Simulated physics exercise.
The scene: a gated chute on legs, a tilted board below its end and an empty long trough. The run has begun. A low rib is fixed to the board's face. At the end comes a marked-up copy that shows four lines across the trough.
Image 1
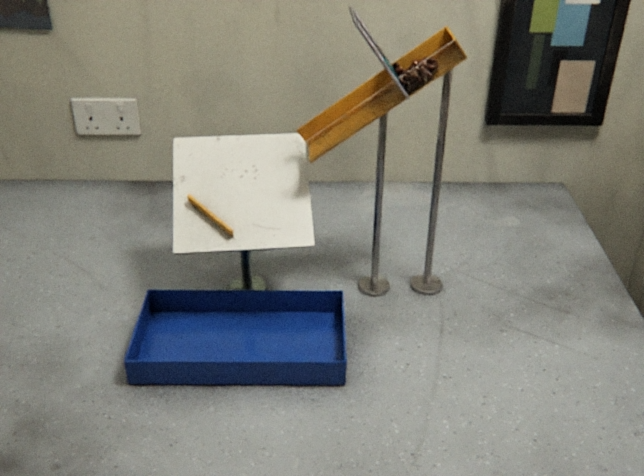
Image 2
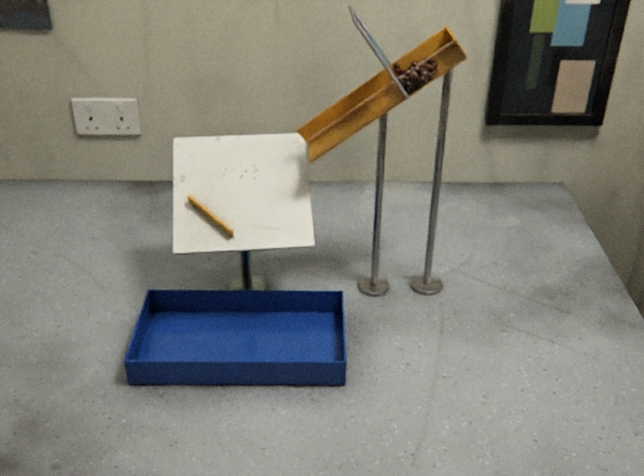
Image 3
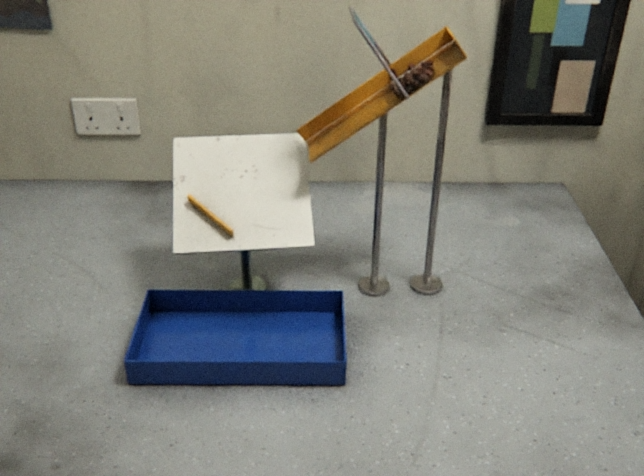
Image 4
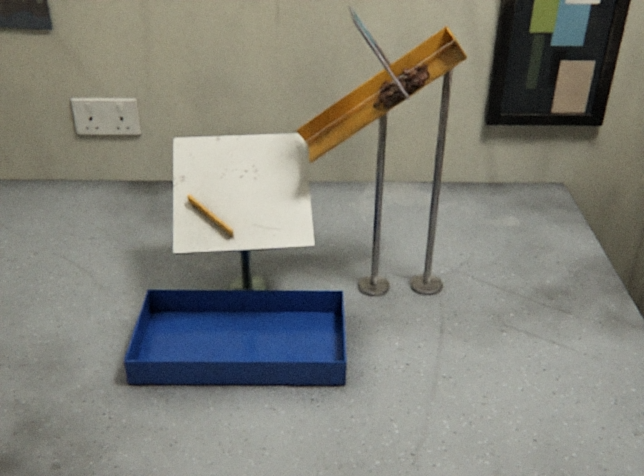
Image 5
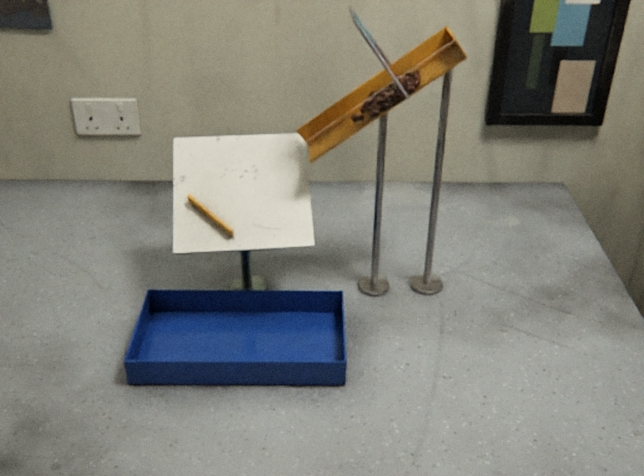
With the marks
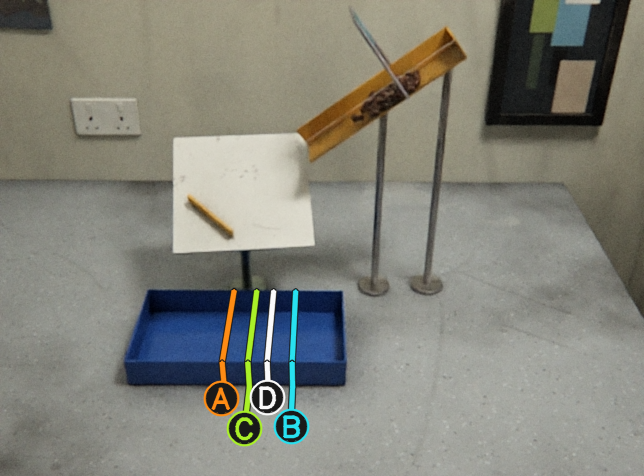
Small dark brown pieces slide past the gate and partway down the sloping wooden chute.
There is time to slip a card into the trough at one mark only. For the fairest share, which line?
C works best here.
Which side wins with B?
More lands on the left.
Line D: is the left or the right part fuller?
The left side.
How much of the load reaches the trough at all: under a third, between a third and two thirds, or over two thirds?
About that: Over two thirds.
On the marked copy, line A crosses the front rim at (222, 361); line B crosses the front rim at (292, 361); line C crosses the front rim at (247, 361); line D crosses the front rim at (267, 361).
With A, of what is caught, close to a quarter on the left of the divider, the bulk on the right.
With B, of what is caught, all but a few on the left of the divider, only a few on the right.
With C, of what is caught, close to two thirds on the left of the divider, close to a third on the right.
With D, of what is caught, all but a few on the left of the divider, a small share on the right.
